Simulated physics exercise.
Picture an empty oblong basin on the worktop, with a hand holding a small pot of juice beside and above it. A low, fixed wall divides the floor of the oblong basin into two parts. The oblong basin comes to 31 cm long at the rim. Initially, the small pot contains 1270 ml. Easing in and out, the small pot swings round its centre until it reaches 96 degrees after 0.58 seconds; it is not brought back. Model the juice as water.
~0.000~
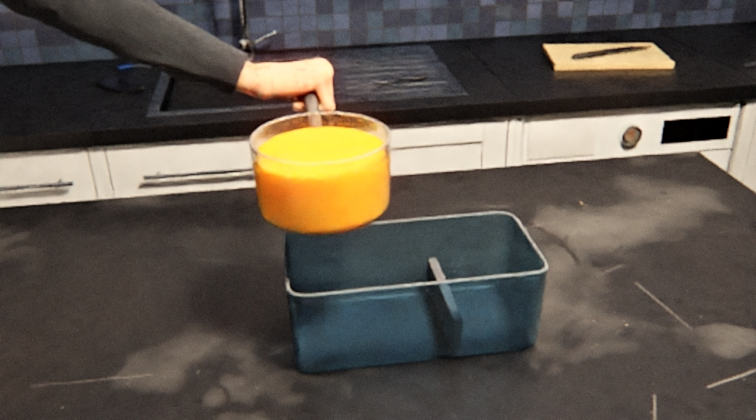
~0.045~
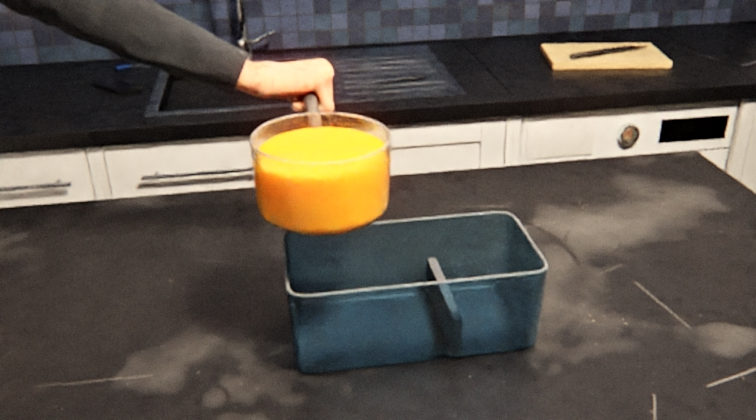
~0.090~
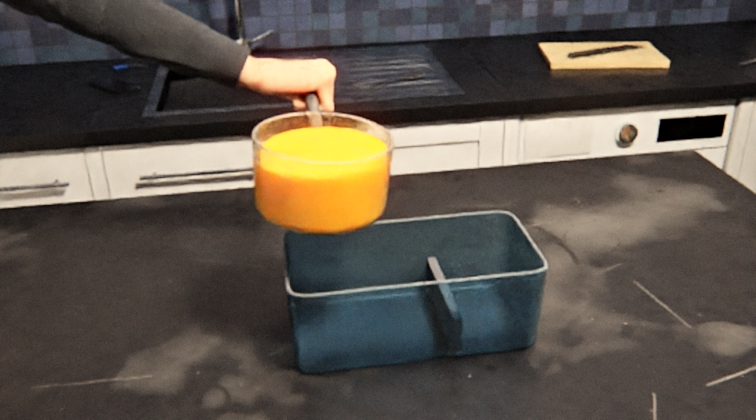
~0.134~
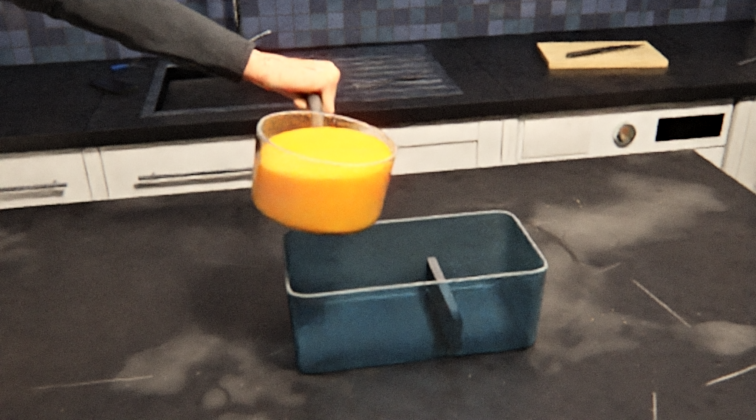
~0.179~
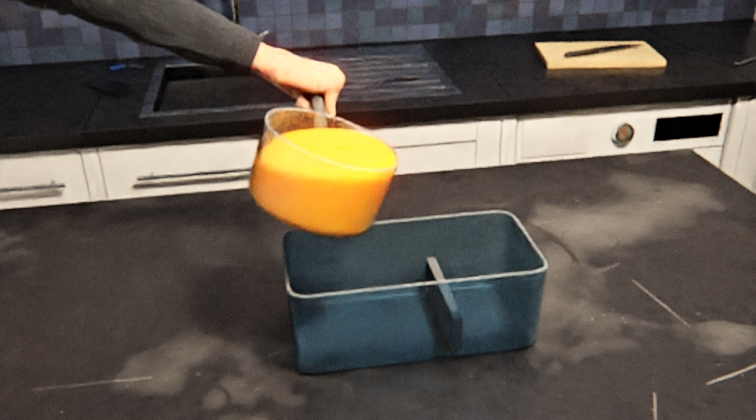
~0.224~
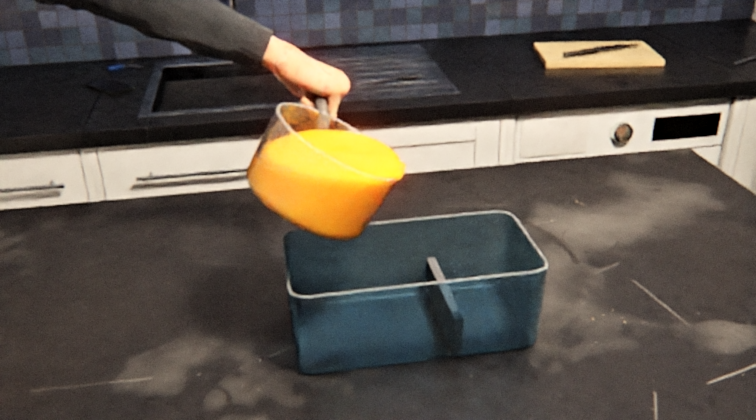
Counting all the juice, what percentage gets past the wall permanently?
The share past the wall is about 23 per cent.
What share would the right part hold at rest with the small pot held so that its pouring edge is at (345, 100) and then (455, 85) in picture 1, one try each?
In turn about 10 and 65 per cent.
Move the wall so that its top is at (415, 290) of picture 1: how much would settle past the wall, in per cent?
Estimate: Close to 55 per cent.
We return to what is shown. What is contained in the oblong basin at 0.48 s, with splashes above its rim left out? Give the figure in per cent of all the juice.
Roughly 26 percent.
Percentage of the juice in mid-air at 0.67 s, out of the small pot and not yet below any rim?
Near 10 percent.
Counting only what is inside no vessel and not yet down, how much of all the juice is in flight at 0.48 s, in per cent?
Around 34 in a hundred.
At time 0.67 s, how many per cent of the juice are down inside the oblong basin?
I'd put it at roughly 78 per cent.
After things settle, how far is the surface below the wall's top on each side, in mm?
On the left it's about 22 mm; on the right, about 34 mm.
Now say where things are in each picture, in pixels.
The first frame shows tilt 0°; pouring edge (389, 133); surface from (254, 154) to (386, 144); the oblong basin's rim runs from (286, 263) to (530, 240); the wall's top is at (444, 287).
The second frame shows tilt 1°; pouring edge (389, 134); surface from (255, 154) to (386, 144).
The third frame shows tilt 6°; pouring edge (391, 139); surface from (255, 152) to (388, 146).
The fourth frame shows tilt 12°; pouring edge (394, 146); surface from (257, 152) to (390, 147).
The fifth frame shows tilt 21°; pouring edge (396, 157); surface from (258, 154) to (395, 150).
The sixth frame shows tilt 31°; pouring edge (397, 169); surface from (255, 156) to (394, 159); 3 per cent is over the edge.
Then, 0.48 s in, the tilt is 89° and 40 per cent is still to pour, 14 is left of the wall and 13 right of it.
Then, 0.67 s in, the tilt is 96° and 12 per cent is still to pour, 56 is left of the wall and 22 right of it.
Then, 0.87 s in, the tilt is 96° and 4 per cent is still to pour, 53 is left of the wall and 22 right of it.
Then, 1.08 s in, the tilt is 96° and 1 per cent is still to pour, 66 is left of the wall and 23 right of it.
Finally, 68 per cent lies left of the wall, 23 right of it and 9 outside.
